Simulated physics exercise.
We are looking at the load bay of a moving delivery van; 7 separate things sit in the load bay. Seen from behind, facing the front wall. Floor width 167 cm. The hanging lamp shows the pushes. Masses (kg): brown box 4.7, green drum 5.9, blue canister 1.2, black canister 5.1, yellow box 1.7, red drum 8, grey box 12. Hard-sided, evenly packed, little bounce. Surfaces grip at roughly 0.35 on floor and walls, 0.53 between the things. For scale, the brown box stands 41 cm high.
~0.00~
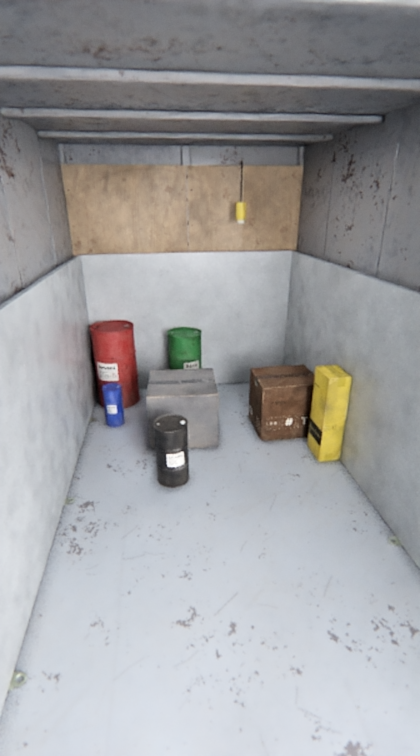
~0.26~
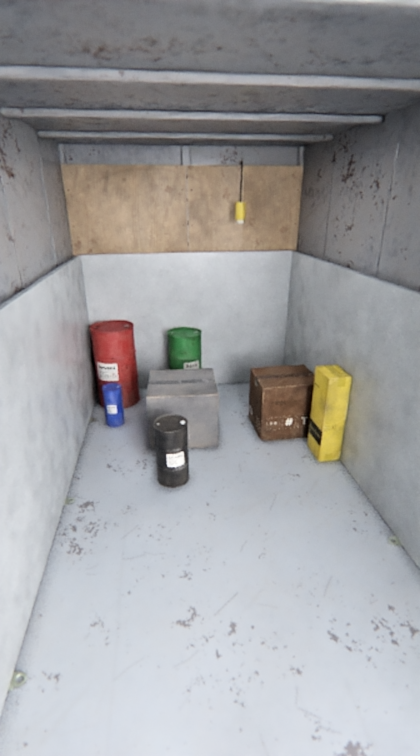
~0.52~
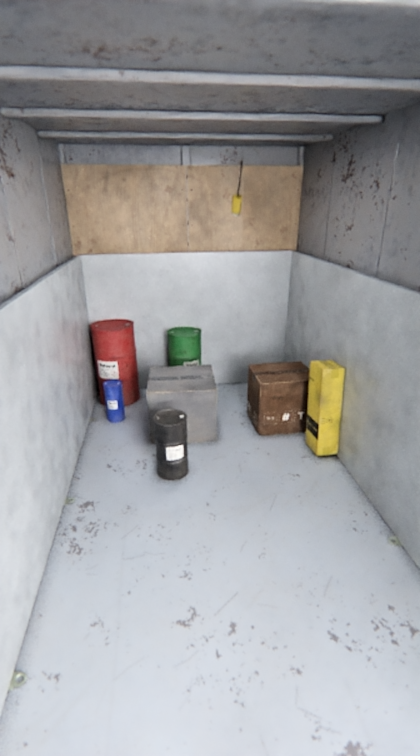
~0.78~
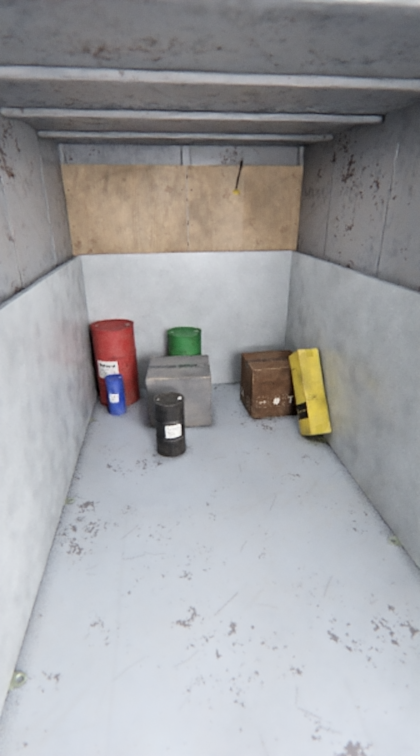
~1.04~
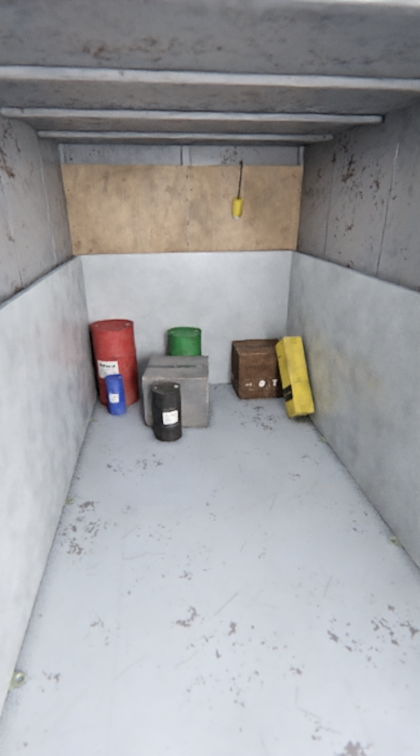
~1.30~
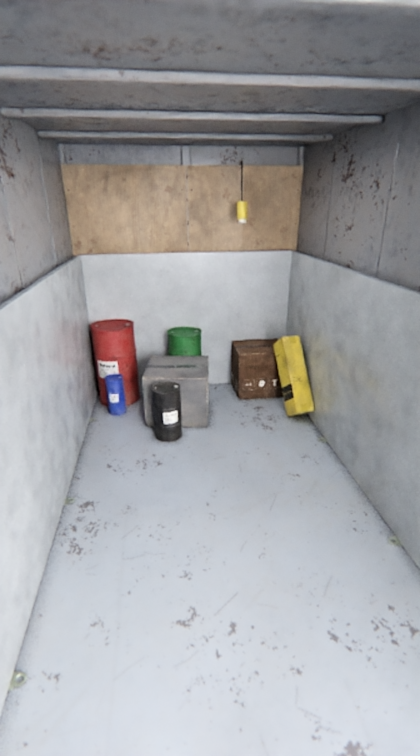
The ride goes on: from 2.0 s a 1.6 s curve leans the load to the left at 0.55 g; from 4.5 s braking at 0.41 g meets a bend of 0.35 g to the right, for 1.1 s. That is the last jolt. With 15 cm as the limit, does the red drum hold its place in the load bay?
The red drum keeps its place.
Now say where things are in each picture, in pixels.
In the first picture, smooth; red drum (116, 364); brown box (283, 402).
In the second picture, load feels 0.39 g forwards; blue canister (114, 405); black canister (172, 451).
In the third picture, load feels 0.61 g forwards; yellow box (324, 408) at 6° to upright; grey box (183, 403) shifted 7 cm.
In the fourth picture, load feels 0.61 g forwards; yellow box (309, 393) at 35° to upright; brown box (271, 383) shifted 31 cm.
In the fifth picture, load feels 0.15 g forwards; yellow box (294, 377) at 38° to upright; blue canister (116, 395) shifted 18 cm.
In the sixth picture, smooth; red drum (116, 363) shifted 4 cm; yellow box (293, 376) at 36° to upright.
Around 2.70 s, load feels 0.55 g left; red drum shifted 5 cm near (112, 363); yellow box at 66° to upright; black canister shifted 53 cm.
Around 3.00 s, load feels 0.55 g left; red drum shifted 5 cm near (112, 363); yellow box on its side; black canister shifted 66 cm.
Finally (6.2 s), on their side or leaning hard in the load bay, yellow box; not toppled but over 15 cm from the start, brown box, green drum, blue canister, black canister and grey box; the last one still in place (within 15 cm). In the last view, red drum near (113, 363).
